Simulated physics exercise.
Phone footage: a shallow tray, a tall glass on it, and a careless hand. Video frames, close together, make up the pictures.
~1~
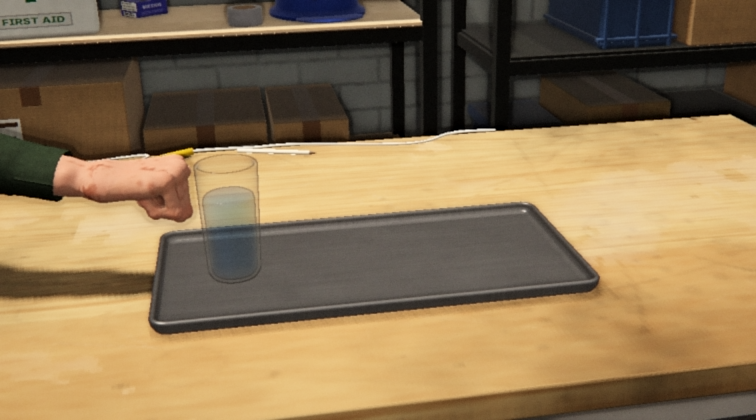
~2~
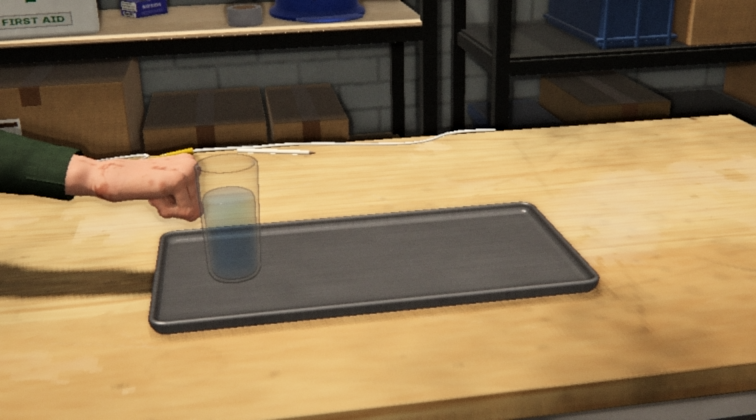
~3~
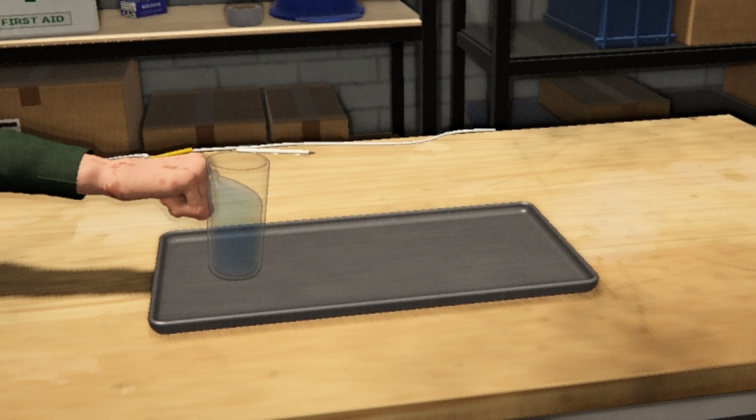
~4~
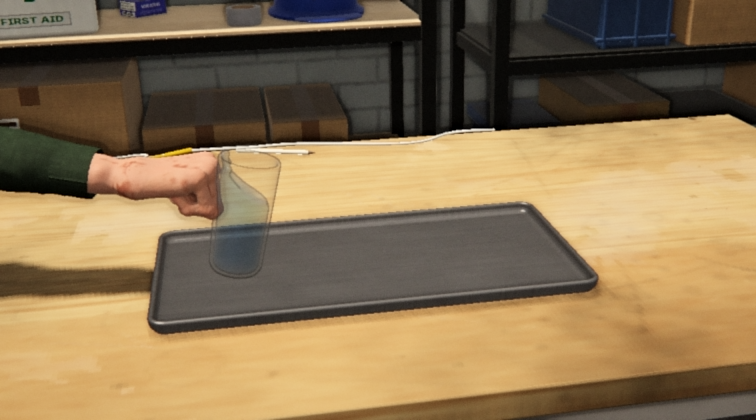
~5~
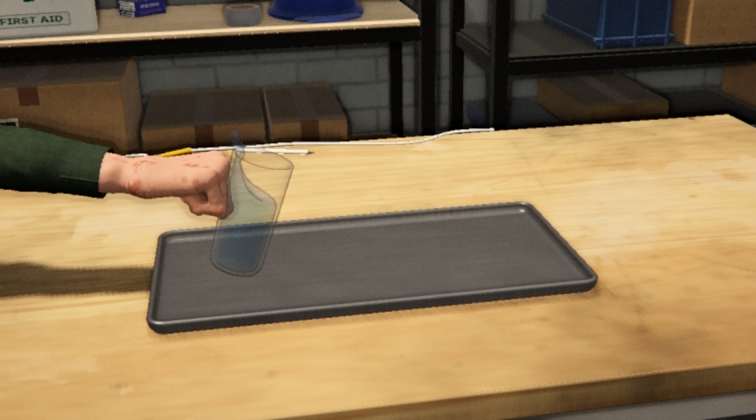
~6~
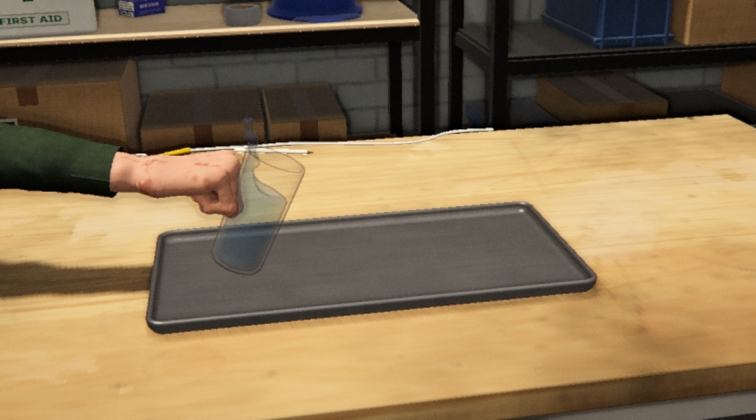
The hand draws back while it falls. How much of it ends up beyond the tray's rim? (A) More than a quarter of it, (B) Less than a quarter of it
A.
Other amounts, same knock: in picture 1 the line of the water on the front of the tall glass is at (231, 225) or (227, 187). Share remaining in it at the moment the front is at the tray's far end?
45 and 45 per cent.
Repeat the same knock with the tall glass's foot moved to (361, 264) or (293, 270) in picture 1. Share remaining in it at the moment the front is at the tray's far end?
In turn 75 and 60 in a hundred.
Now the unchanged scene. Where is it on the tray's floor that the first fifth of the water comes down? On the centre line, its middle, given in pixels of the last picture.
I'd put it at roughly (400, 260) on the centre line.
A moment on, the tall glass is falling and 99 per cent is in the glass, 0 on the tray and 1 above or beyond its rim.
Next, the tall glass lies on its side and 66 per cent is in the glass, 22 on the tray and 12 above or beyond its rim.
Then the tall glass lies on its side and 35 per cent is in the glass, 56 on the tray and 9 above or beyond its rim.
Later the tall glass lies on its side and 19 per cent is in the glass, 45 on the tray and 36 above or beyond its rim.
In the end 65 per cent is held by tray and glass, 35 is off the tray.
